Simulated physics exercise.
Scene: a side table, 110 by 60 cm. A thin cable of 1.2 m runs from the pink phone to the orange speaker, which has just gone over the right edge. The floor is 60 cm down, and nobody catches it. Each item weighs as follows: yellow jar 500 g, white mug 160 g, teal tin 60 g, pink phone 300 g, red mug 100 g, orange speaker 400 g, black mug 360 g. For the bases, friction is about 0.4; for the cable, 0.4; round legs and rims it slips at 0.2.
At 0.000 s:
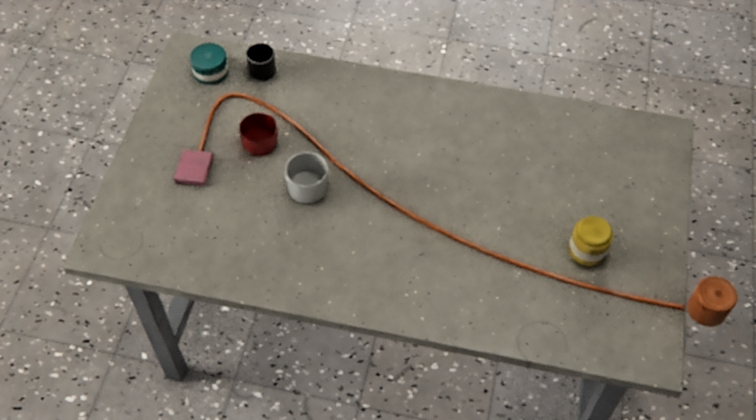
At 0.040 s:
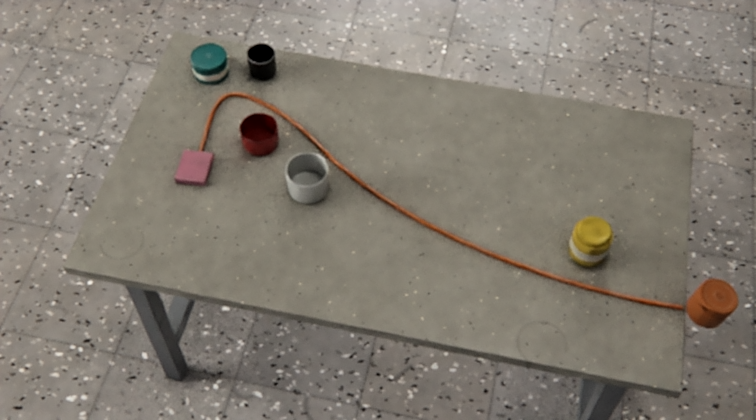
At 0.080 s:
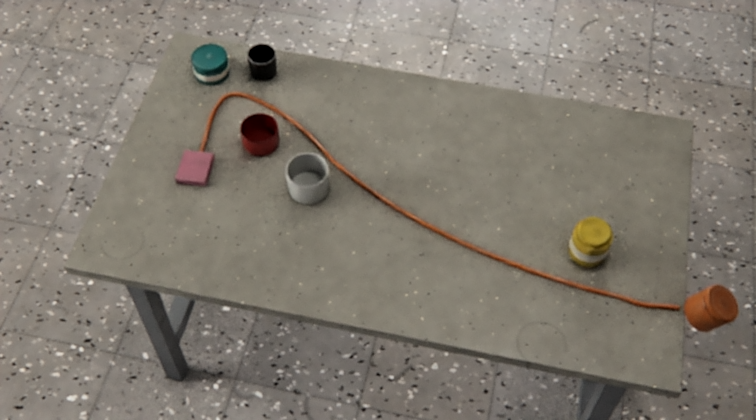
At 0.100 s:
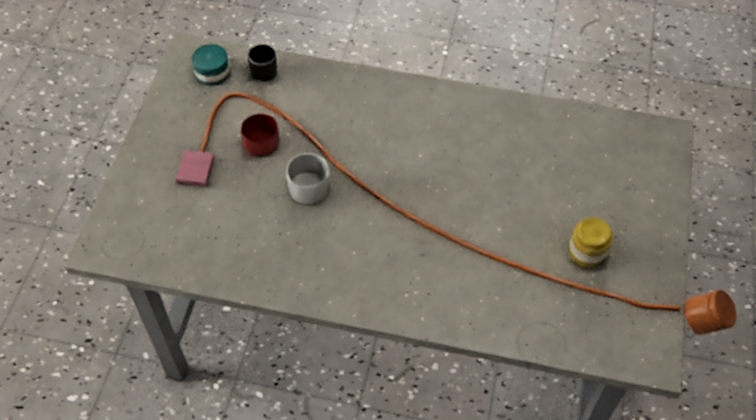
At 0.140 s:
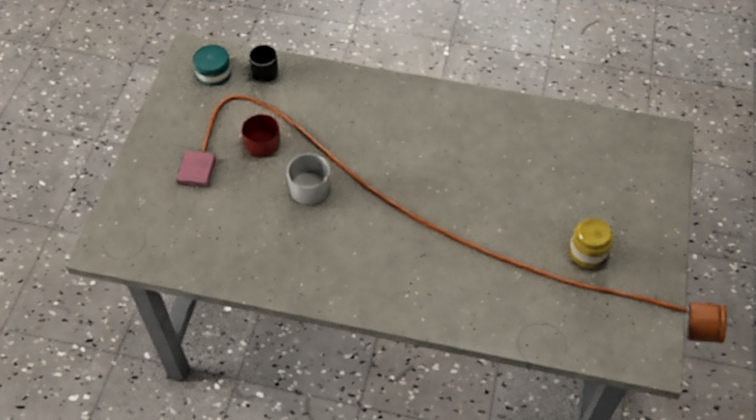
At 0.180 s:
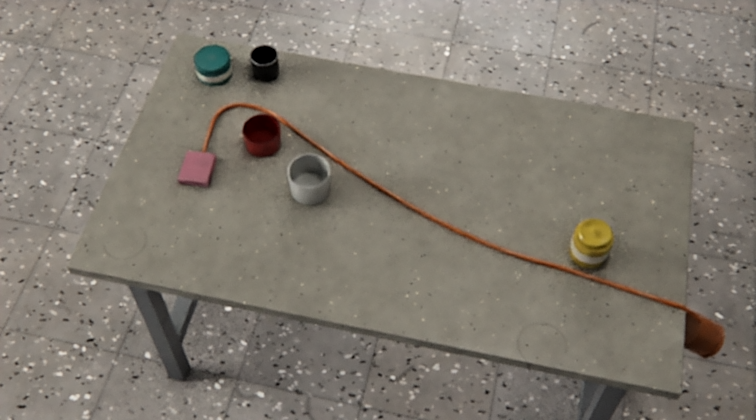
A grey side table stands on a speckled, tiled floor, seen from above at an angle by a camera that barely shifts. A teal tin, black mug, red mug, white mug and pink phone sit toward the left, with a yellow jar at right. Beyond the right edge, an orange speaker tilts, turns and sinks slightly, drawing its curved orange cable a little straighter while the other objects stay put.
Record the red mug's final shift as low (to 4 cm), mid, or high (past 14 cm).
Recorded: High.
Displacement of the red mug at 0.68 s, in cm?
The red mug is 35 cm out of place.
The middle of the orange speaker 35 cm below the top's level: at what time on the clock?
Estimate: About 0.40 s.
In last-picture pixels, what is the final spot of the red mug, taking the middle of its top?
It stops around pixel (277, 288).
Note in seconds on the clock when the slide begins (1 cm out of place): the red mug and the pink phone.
About: Red mug 0.28 s, pink phone 0.30 s.
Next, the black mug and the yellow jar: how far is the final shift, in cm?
Black mug roughly 0 cm, yellow jar roughly 0 cm.
After 0.4 s, the cable's tail end at (262, 171); red mug 22 cm off its start, pink phone 9 cm off its start, orange speaker over the edge.
After 0.7 s, the cable's tail end at (330, 175); red mug 36 cm off its start, pink phone 22 cm off its start, orange speaker over the edge.
After 0.9 s, the cable's tail end at (351, 178); red mug 36 cm off its start at (277, 288), pink phone 26 cm off its start at (334, 166), orange speaker over the edge.
After 1.2 s, the cable's tail end at (351, 178); red mug 36 cm off its start, pink phone 26 cm off its start, orange speaker over the edge.
After 2.4 s, the cable's tail end at (351, 178); red mug 36 cm off its start at (277, 288), pink phone 26 cm off its start at (334, 166), orange speaker over the edge, white mug 5 cm off its start at (326, 186).
